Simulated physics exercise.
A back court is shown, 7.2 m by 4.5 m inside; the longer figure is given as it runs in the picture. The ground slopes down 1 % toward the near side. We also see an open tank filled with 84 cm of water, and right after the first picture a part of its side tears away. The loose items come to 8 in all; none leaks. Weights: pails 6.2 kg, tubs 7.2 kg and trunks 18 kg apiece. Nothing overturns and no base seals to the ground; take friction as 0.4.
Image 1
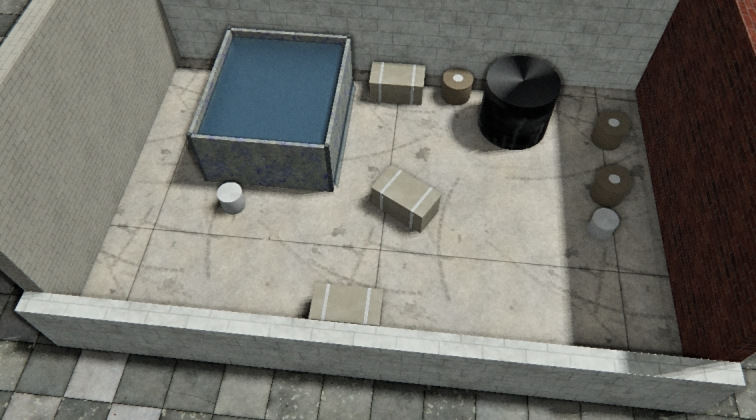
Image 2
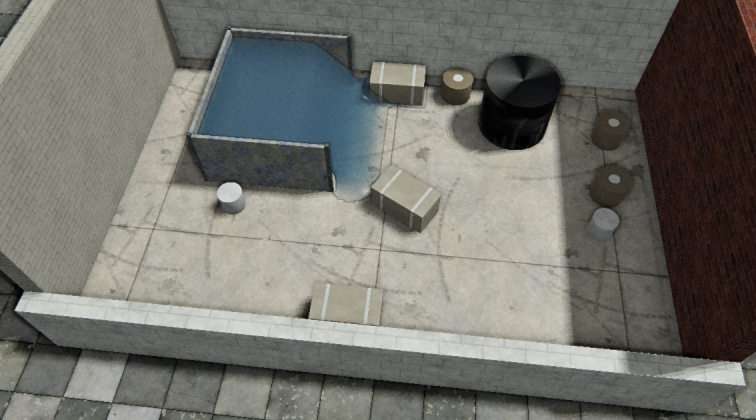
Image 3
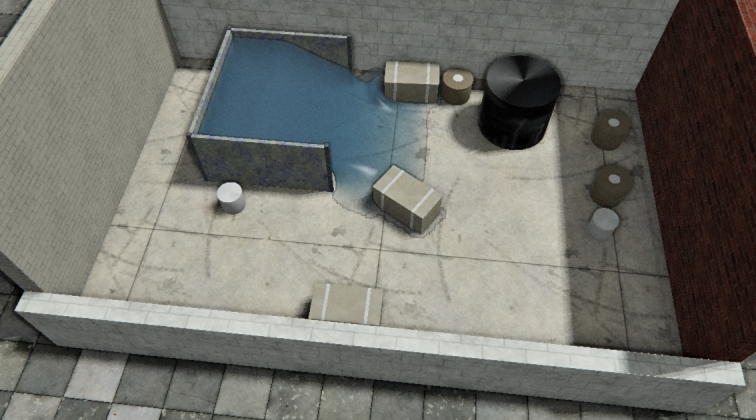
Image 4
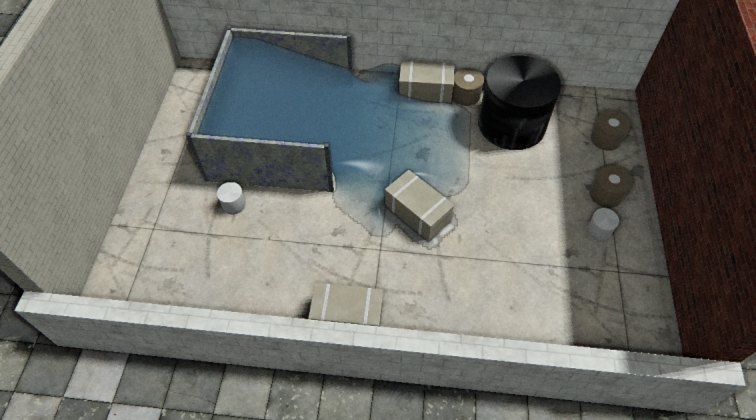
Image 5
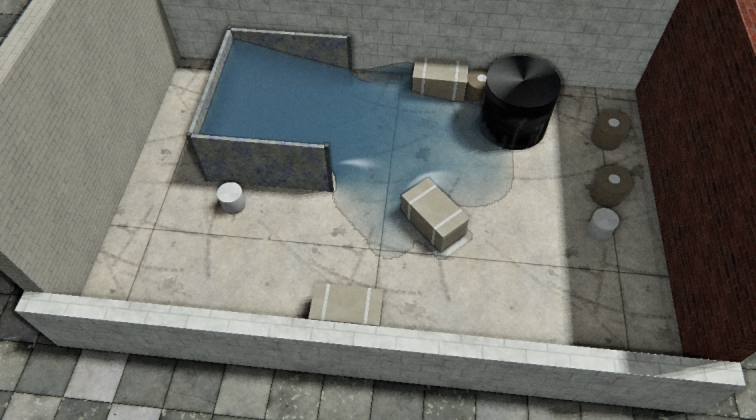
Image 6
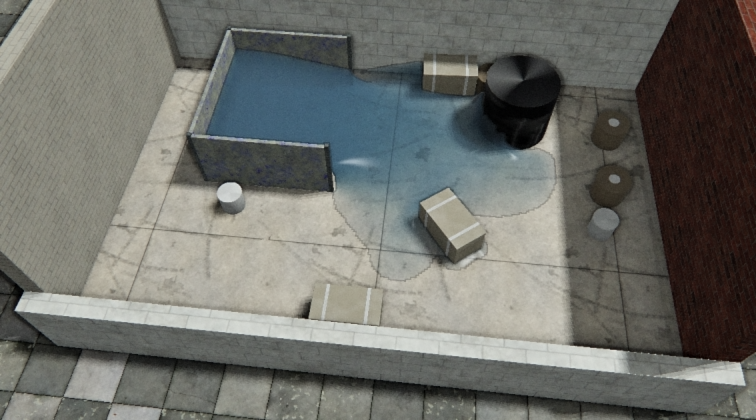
In a walled back court, an open tank of blue water stands among pale trunks, round tubs and a large black cylinder. The tank's right side gives way and water spreads rightward across the paving, pushing two trunks to the right, the nearer one also sliding toward the front and turning.
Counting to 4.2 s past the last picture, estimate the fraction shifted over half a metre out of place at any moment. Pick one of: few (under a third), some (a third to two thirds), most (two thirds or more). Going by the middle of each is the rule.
Most.
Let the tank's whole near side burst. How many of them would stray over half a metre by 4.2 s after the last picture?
Then the count would be 5.
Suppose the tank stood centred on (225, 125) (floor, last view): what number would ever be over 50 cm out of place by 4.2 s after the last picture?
Count: 7.
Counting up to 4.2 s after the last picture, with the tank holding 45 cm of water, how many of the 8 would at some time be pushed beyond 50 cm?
In that case the number is 6.
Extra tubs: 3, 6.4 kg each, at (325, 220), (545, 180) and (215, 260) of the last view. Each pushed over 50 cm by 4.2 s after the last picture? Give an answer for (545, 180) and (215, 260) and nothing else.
Outcome: Breaks the threshold first, stays within second.
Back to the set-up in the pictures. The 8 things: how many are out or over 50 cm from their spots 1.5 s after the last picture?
5.
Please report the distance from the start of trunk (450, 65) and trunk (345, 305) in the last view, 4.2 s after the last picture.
Respectively, 60 centimetres and 200 centimetres.
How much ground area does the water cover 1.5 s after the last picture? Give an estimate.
Wet: Near 22 m2.
Then, 0.4 s after the last picture 3 of 8 are over 50 cm from their spots; 2 afloat.
Then, 1.5 s after the last picture 5 of 8 are over 50 cm from their spots; 6 afloat.
Then, 2.8 s after the last picture 5 of 8 are over 50 cm from their spots; 6 afloat.
Then, 4.2 s after the last picture 7 of 8 are over 50 cm from their spots, and 7 have been at some point; 6 afloat.
